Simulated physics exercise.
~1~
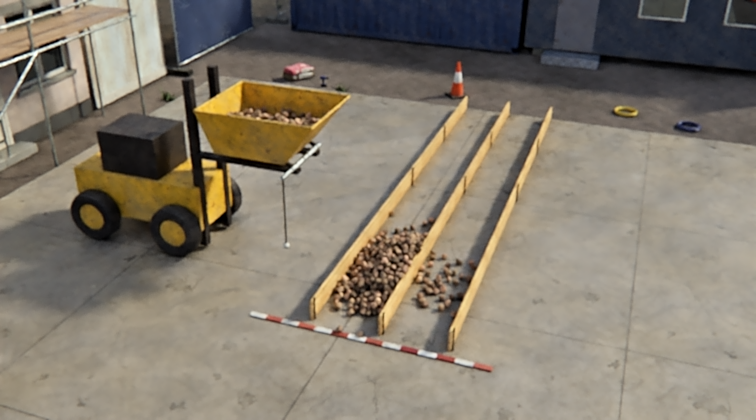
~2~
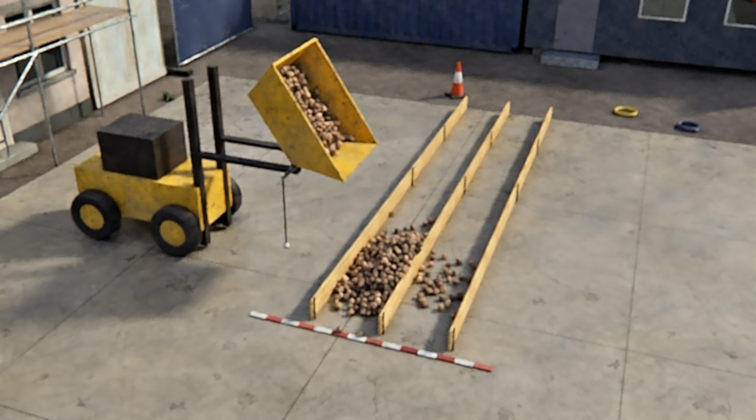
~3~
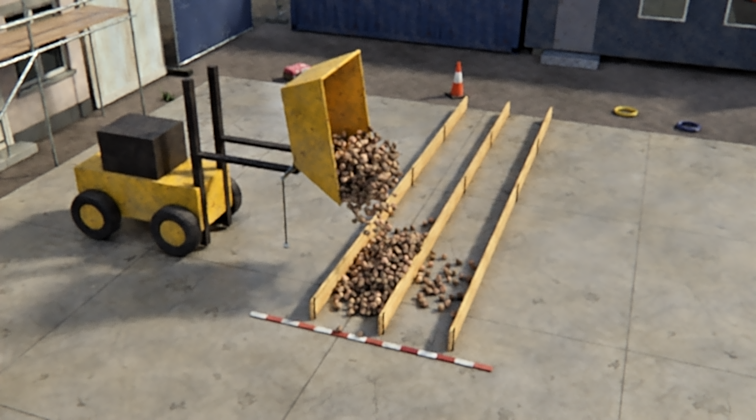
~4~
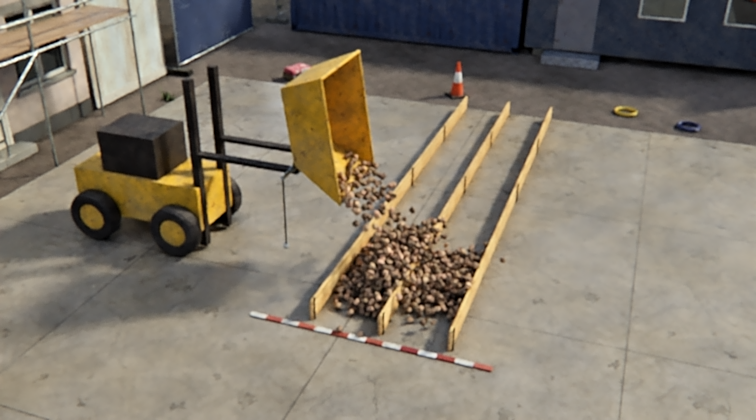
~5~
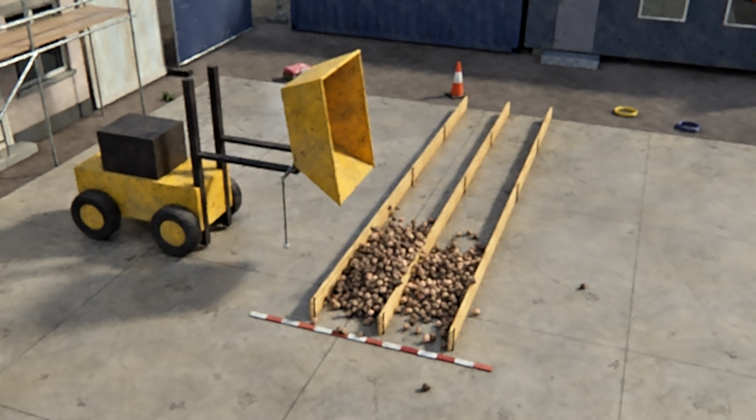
In a concrete yard, a yellow forklift tips its skip, emptying stones across two planked bays.
